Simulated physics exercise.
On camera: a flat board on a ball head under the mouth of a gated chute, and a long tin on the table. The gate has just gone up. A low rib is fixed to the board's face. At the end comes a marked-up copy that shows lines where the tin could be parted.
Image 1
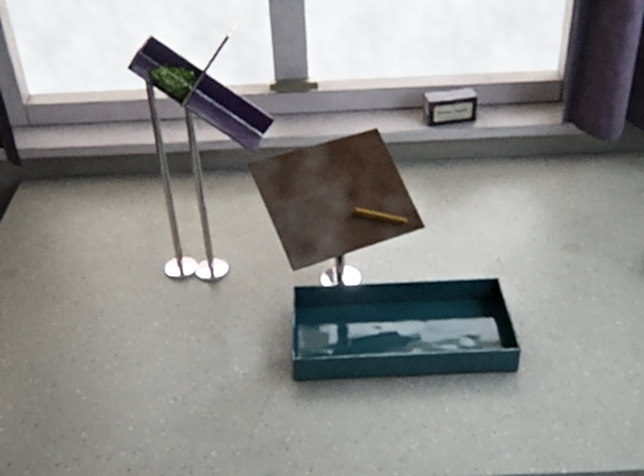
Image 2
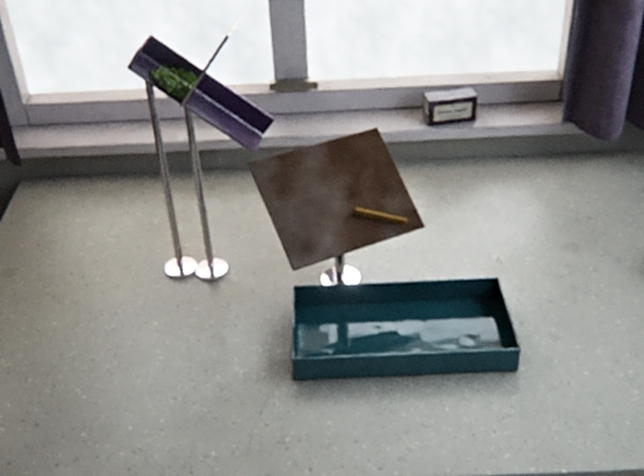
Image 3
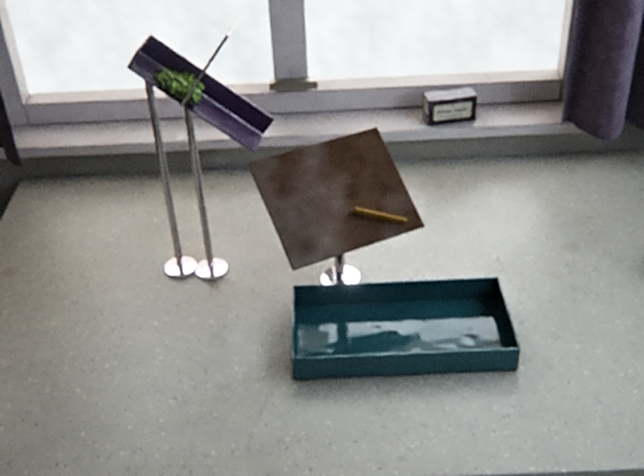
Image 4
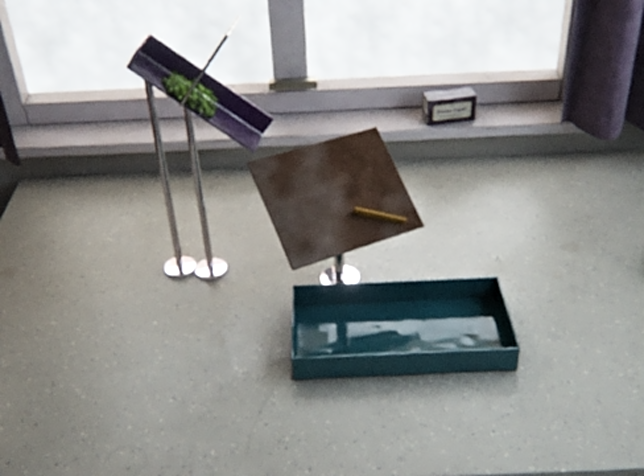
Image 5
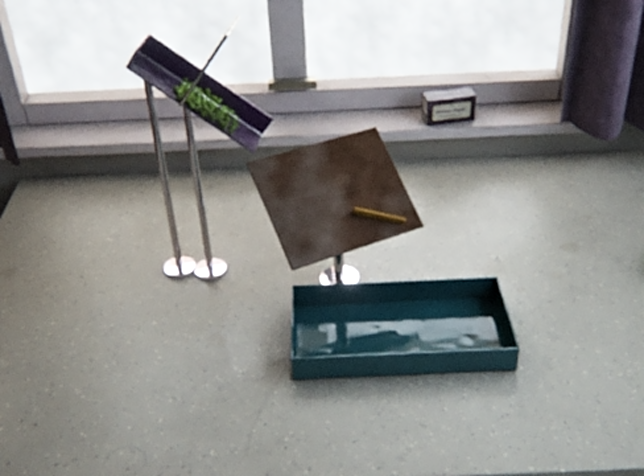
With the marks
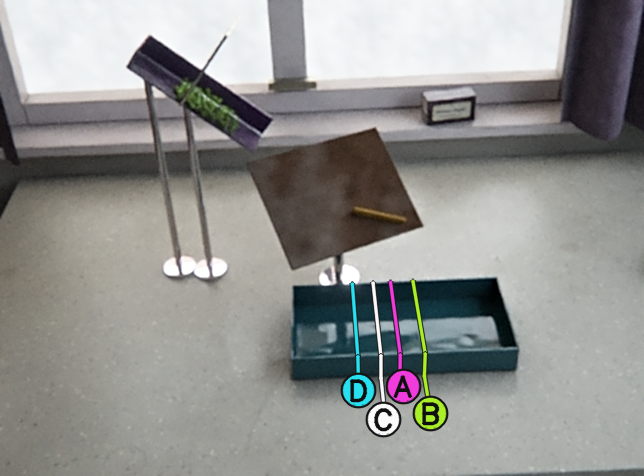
Green peas slide down a tilted purple chute toward the right, above a brown board.
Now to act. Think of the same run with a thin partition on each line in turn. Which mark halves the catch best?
A works best here.
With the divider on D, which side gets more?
Right.
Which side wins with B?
Left.
On the marked copy, line A crosses the front rim at (400, 353); line B crosses the front rim at (425, 352); line C crosses the front rim at (380, 354); line D crosses the front rim at (357, 355).
For line A, of what is caught, about half on the left of the divider, about half on the right.
For line B, of what is caught, nearly all on the left of the divider, a small part on the right.
For line C, of what is caught, a small part on the left of the divider, nearly all on the right.
For line D, of what is caught, a small part on the left of the divider, nearly all on the right.
